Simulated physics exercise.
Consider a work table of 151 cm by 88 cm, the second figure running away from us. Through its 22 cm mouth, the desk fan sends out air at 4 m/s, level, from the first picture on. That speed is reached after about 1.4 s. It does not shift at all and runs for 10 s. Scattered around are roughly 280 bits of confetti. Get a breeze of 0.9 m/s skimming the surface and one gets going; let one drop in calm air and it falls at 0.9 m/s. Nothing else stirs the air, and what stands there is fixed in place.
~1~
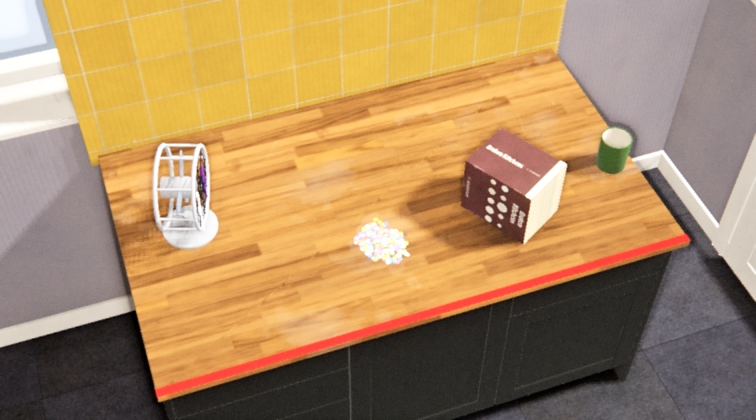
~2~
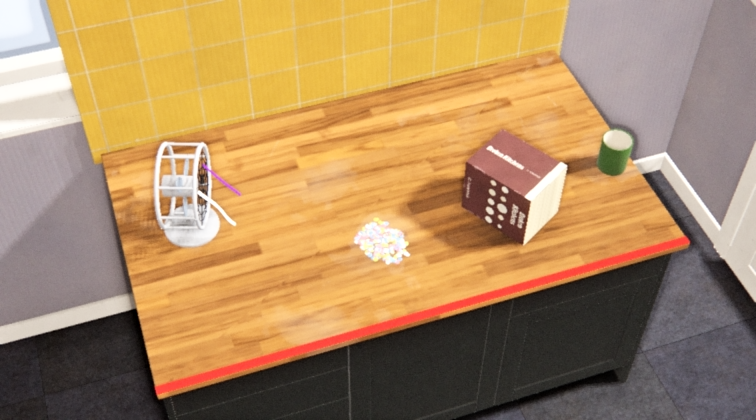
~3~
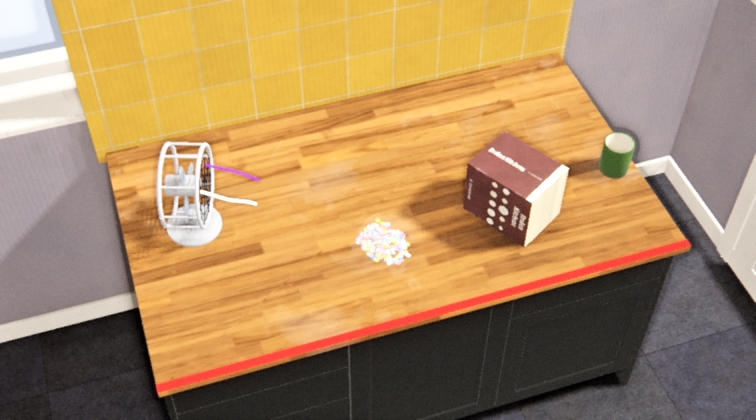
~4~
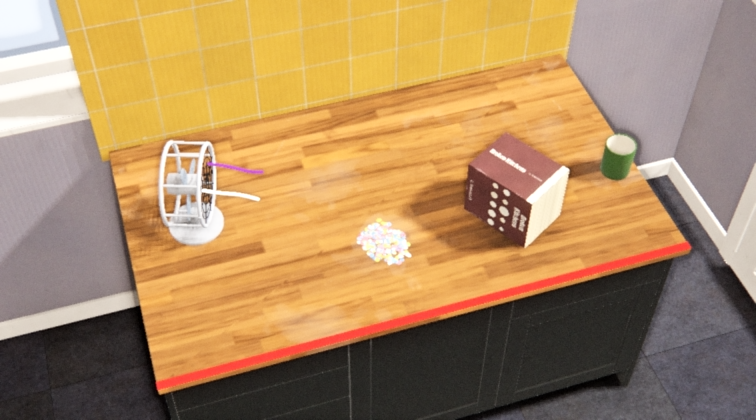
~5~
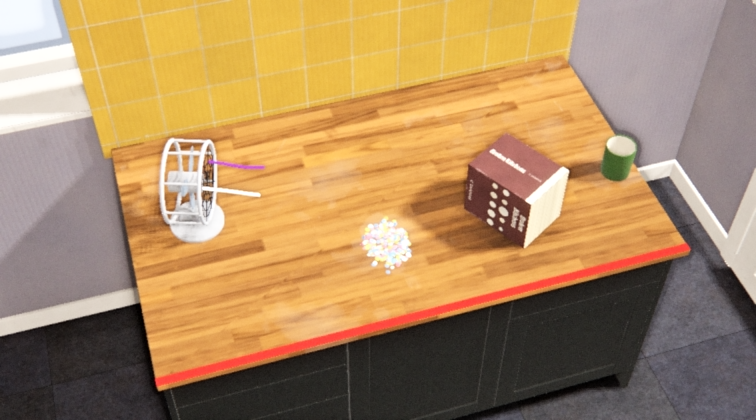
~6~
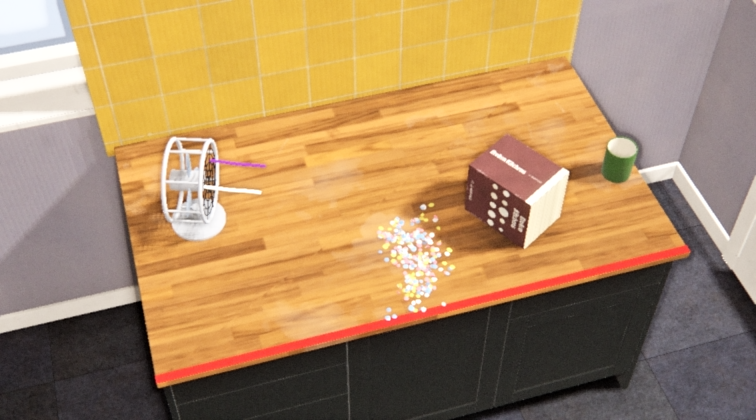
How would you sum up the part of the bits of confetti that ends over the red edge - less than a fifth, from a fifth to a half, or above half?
I would sum it up as above half.
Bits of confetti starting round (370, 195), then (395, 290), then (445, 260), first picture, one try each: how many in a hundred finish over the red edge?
First try 0 %, second 80 %, third 100 %.
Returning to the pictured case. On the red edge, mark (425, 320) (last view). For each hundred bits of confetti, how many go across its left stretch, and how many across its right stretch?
3 % left and 90 % right.
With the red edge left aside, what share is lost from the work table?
About 3 %.
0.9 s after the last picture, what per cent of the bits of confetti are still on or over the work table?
Near 5 %.
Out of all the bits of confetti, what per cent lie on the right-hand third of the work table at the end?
Roughly 2 in a hundred.
Then, 0.9 s after the last picture, 95 % are over the red edge; 92 % have settled or left.
Then, 2.1 s after the last picture, 95 % are over the red edge; 96 % have settled or left.
Then, 4.4 s after the last picture, 95 % are over the red edge; 96 % have settled or left.
Then, 8.9 s after the last picture, at the end, 95 % are over the red edge.
